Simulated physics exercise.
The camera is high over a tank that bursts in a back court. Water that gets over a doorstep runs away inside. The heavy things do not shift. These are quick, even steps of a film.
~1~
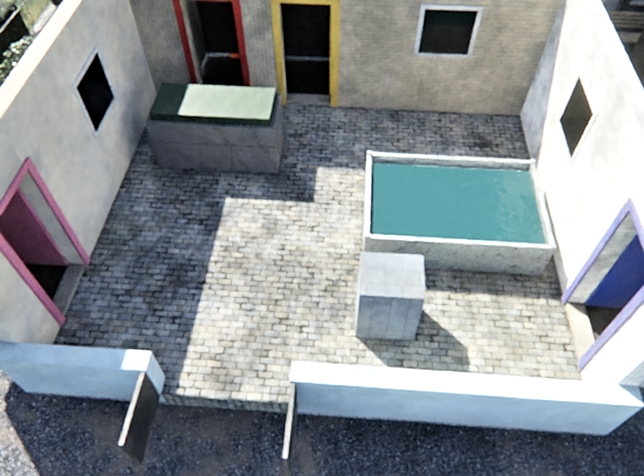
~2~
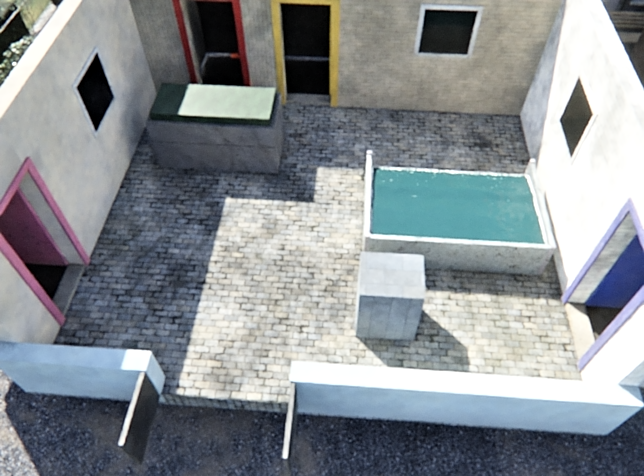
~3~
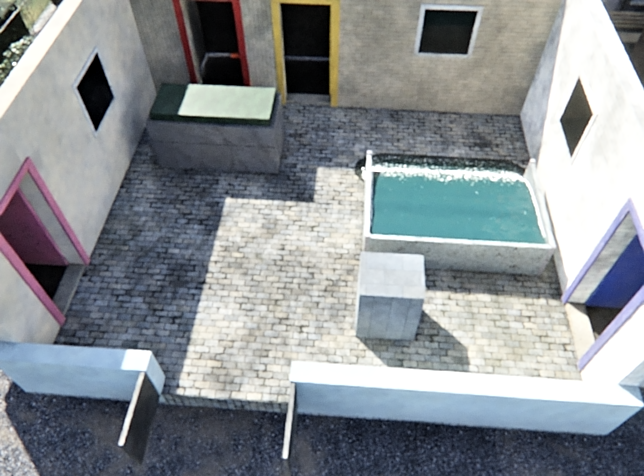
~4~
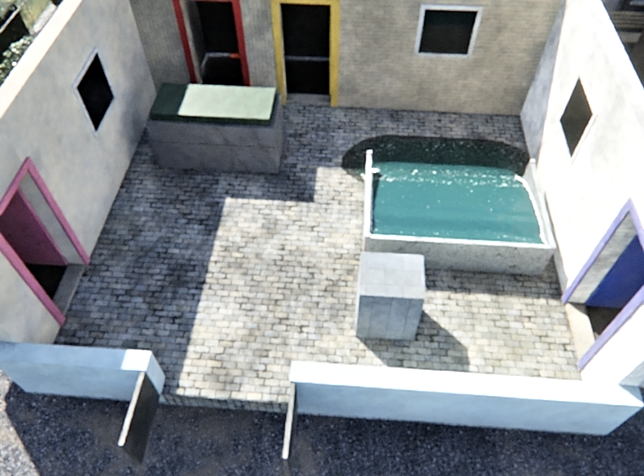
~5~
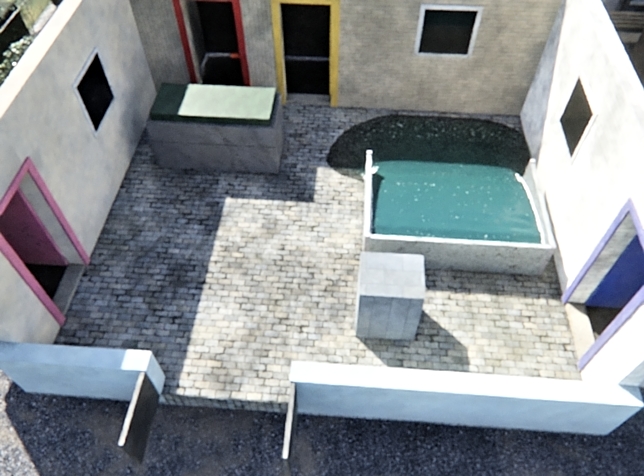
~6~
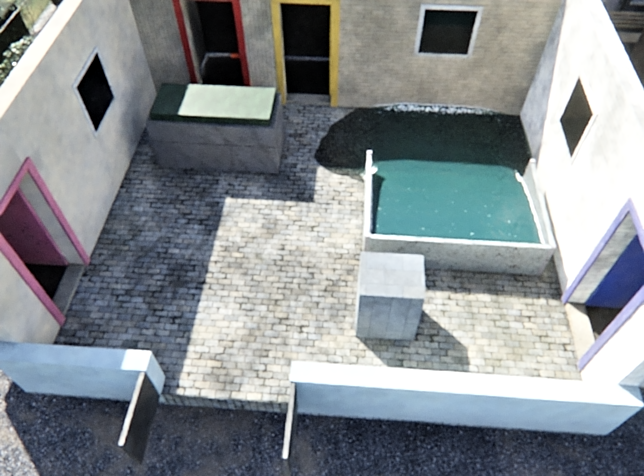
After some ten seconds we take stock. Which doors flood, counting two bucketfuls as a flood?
In the end: The pink door stays under that; the yellow door takes more than that; the red door takes more than that; the blue door stays under that.
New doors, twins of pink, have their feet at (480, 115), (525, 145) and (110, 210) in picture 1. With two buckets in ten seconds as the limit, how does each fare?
As listed: Is over, passes that mark, is under.
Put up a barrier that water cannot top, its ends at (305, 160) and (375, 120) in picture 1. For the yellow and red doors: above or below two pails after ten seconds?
The yellow one lets less in, the red one stays under.
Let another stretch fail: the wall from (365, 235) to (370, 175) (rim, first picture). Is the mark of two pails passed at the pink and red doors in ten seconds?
In short: Pink door lets more in, red door takes less.
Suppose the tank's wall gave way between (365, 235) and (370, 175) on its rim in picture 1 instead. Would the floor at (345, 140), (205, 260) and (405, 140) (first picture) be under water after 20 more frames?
One after the other: No water, wet, dry.
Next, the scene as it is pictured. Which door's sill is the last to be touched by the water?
Last comes the one in pink.
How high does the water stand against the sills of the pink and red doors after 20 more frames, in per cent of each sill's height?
Near 0 and 120 in a hundred.
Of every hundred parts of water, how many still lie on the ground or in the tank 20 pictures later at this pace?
I make it 100 per cent.
A moment on, water covers 20 % of the floor; the pink door not reached, the yellow door wet at the sill, nothing in, the red door not reached, the blue door not reached.
Next, water covers 25 % of the floor; the pink door not reached, the yellow door under two buckets in, the red door wet at the sill, nothing in, the blue door not reached.
Then, water covers 40 % of the floor; the pink door not reached, the yellow door over two buckets in, the red door wet at the sill, nothing in, the blue door wet at the sill, nothing in.
Later, water covers 85 % of the floor; the pink door wet at the sill, nothing in, the yellow door over two buckets in, the red door over two buckets in, the blue door wet at the sill, nothing in.
In the end, water covers 95 % of the floor; the pink door wet at the sill, nothing in, the yellow door over two buckets in, the red door far over two buckets in, the blue door wet at the sill, nothing in.
